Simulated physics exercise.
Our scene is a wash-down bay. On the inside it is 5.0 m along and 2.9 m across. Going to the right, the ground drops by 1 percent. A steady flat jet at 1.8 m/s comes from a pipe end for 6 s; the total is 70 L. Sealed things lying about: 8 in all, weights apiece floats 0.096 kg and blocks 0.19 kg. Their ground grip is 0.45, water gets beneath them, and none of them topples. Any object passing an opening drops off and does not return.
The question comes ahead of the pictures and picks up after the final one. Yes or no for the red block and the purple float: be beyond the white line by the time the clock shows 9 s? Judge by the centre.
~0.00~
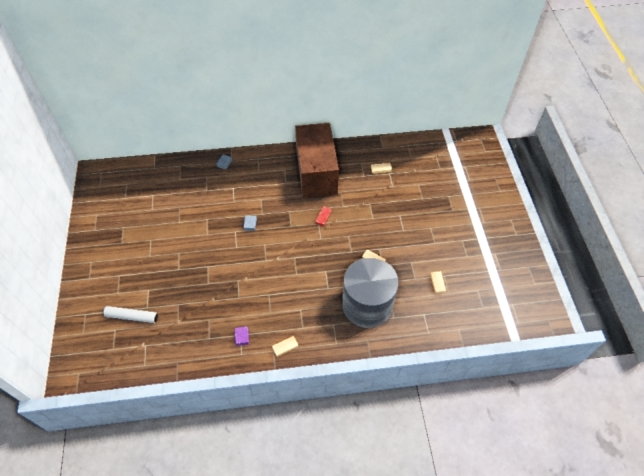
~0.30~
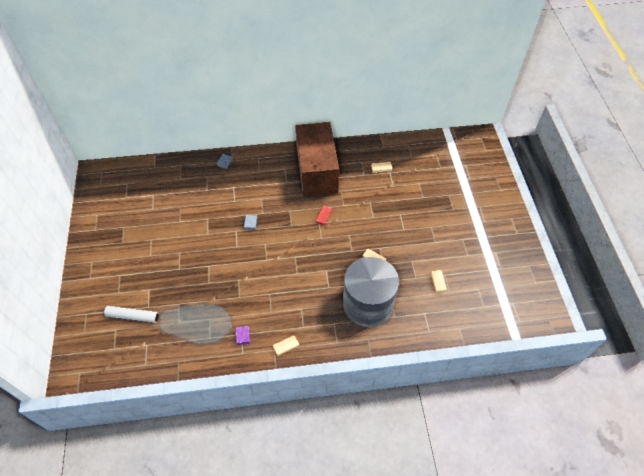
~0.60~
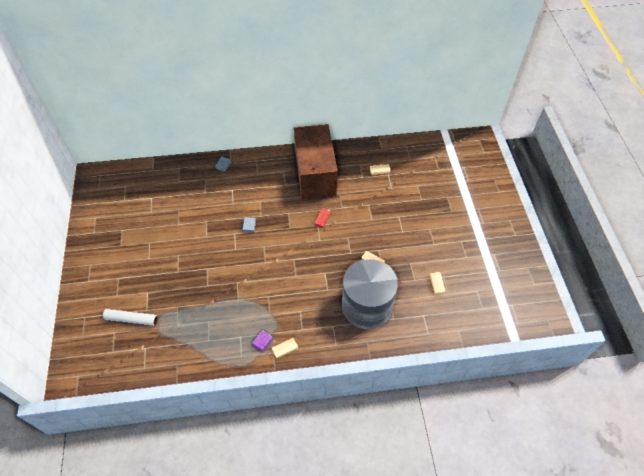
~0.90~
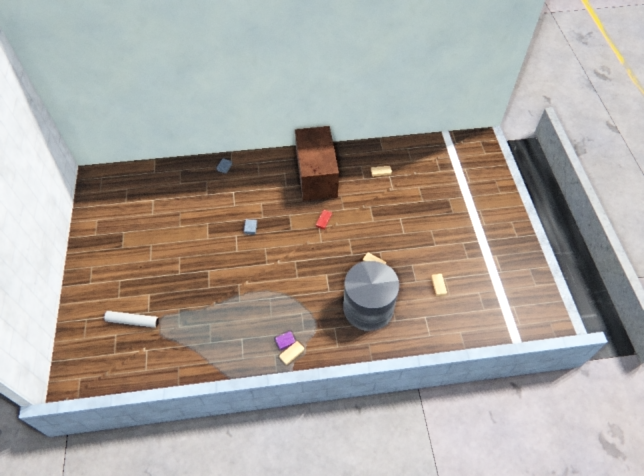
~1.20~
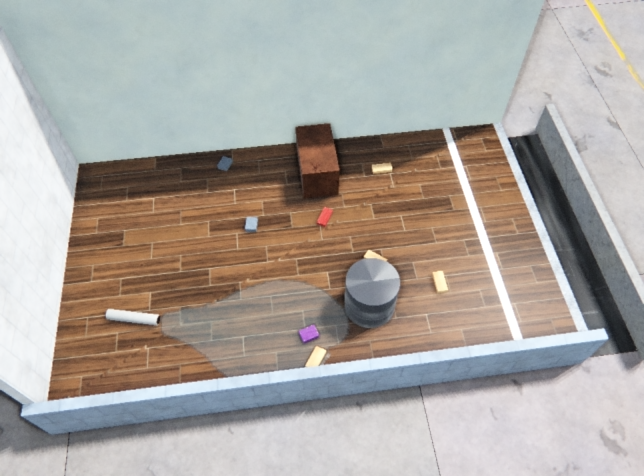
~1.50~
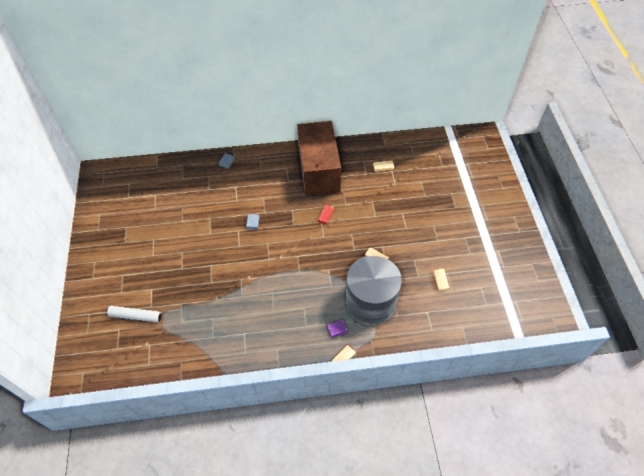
By the centre rule, the red block doesn't make it across and the purple float makes it across.
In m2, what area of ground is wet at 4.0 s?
Flooded: Near 3.0 m2.
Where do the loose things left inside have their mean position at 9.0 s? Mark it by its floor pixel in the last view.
They're centred close to (342, 209).
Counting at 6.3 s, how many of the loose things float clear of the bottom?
0.
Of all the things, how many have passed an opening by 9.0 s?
Tally: 2.
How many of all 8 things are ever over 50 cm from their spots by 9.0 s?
I get 3.
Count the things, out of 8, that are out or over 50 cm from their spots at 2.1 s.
It comes to 2.
After 2.1 s the red block is near (326, 214), 0.0 m from its start, aground; the purple float is near (385, 337), 1.3 m from its start, afloat; 0 of 8 are over the mark; 2 afloat.
After 4.0 s the red block is near (326, 214), 0.0 m from its start, aground; the purple float is near (541, 285), 3.0 m from its start, aground; 2 of 8 are over the mark; 0 afloat.
After 6.3 s the red block is near (326, 214), 0.0 m from its start, aground; the purple float has gone out; 2 of 8 are over the mark; 0 afloat.
After 9.0 s the red block is near (326, 214), 0.0 m from its start, aground; the purple float has gone out; 2 of 8 are over the mark; 0 afloat.
